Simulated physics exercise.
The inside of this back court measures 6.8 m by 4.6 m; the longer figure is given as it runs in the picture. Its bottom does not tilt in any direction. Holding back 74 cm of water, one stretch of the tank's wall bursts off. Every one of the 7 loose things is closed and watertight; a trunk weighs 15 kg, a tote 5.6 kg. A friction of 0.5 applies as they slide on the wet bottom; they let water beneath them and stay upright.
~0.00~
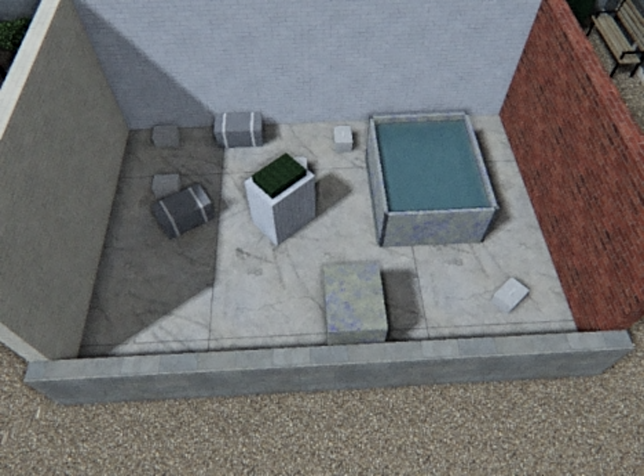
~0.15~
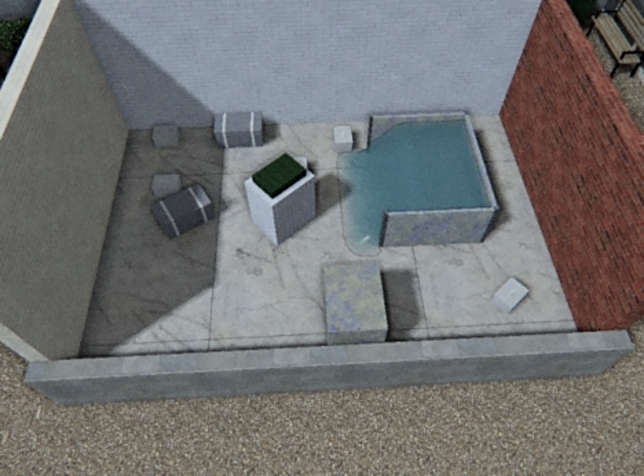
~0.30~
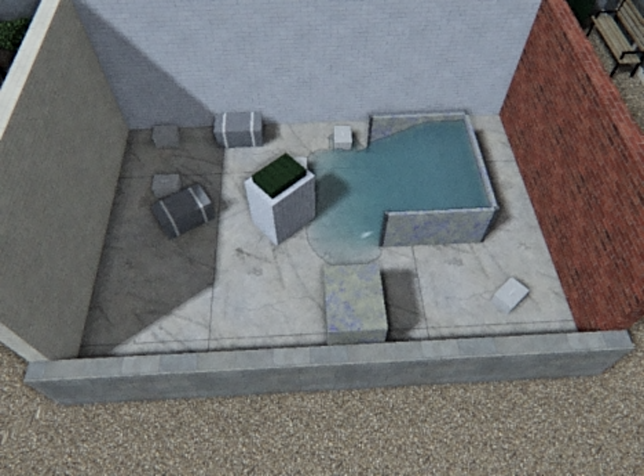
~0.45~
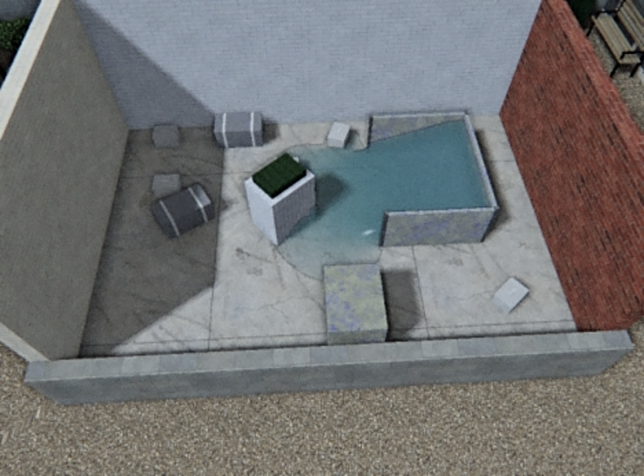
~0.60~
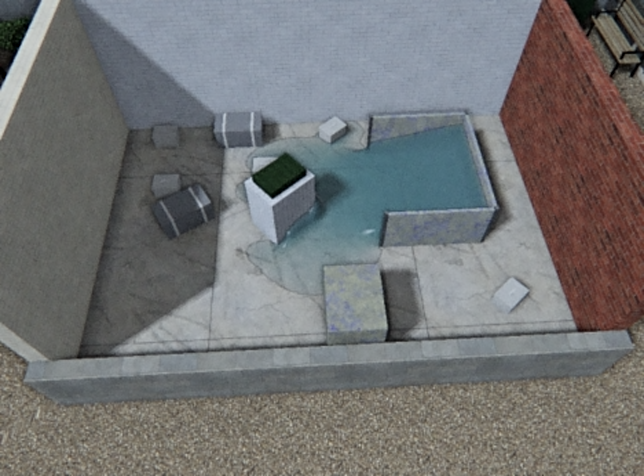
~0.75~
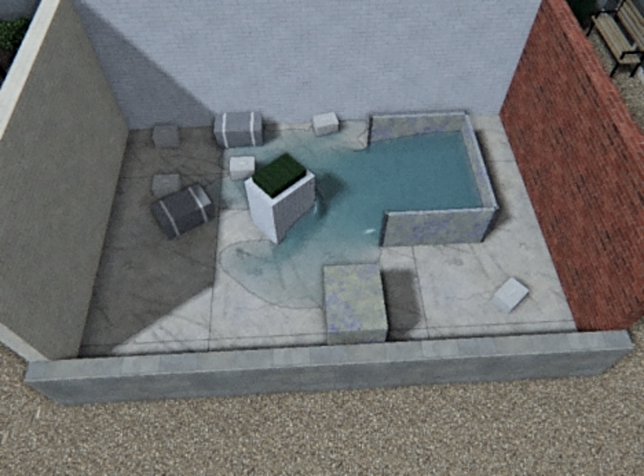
The clip opens on a walled court with a full tank at right, its left side giving way as water pours out across the pale floor. The water spreads leftward around the tall white planter, a small pale box near the back wall shifts slightly left, and another emerges behind the planter.
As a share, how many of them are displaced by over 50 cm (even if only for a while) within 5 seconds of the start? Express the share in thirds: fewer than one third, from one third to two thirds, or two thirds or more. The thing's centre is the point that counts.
The fraction will be two in three or above.
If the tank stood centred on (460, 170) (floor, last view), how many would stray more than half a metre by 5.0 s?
Result: 6 of them.
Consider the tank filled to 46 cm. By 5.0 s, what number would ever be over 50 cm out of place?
Then 6 of them.
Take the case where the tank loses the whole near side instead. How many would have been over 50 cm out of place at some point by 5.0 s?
Count: 2.
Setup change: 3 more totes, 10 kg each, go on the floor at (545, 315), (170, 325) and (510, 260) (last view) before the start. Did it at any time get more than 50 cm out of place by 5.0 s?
Reading them off in order: Not beyond, clears the mark, not beyond.
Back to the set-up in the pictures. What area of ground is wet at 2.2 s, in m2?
Somewhere around 21 m2, roughly.
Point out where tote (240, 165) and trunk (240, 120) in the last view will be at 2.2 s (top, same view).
Somewhere around (128, 164) and (161, 130).
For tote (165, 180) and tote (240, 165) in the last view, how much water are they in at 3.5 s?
About 17 and 14 cm.
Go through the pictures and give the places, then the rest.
The first picture shows a tote at (295, 164), on the bottom; a tote at (343, 134) rests on the ground; 2.8 m2 under water; 0 of 7 have shifted.
The second picture shows a tote at (295, 164), on the bottom; a tote at (343, 134) rests on the ground; water covers 3.9 m2; 0 of 7 have shifted.
The third picture shows a tote at (295, 164), on the bottom; a tote at (343, 134), on the bottom; water covers 5.3 m2; 0 of 7 have shifted.
In the fourth picture, a tote is out of sight; a tote at (339, 131) rests on the ground, 10 cm from its start; water covers 6.4 m2; 2 of 7 have shifted.
The fifth picture shows a tote at (265, 164) rests on the ground, 49 cm from its start; a tote at (333, 126), on the bottom, 27 cm from its start; 8.0 m2 under water; 2 of 7 have shifted.
The sixth picture shows a tote at (242, 164), on the bottom, 87 cm from its start; a tote at (326, 120), on the bottom, 47 cm from its start; 9.8 m2 under water; 2 of 7 have shifted.
After 1.1 s 2 of 7 are over 50 cm from their spots; 0 afloat.
After 2.2 s 5 of 7 are over 50 cm from their spots; 4 afloat.
After 3.5 s 6 of 7 are over 50 cm from their spots; 4 afloat.
After 5.0 s 6 of 7 are over 50 cm from their spots, and 6 have been at some point; 5 afloat.
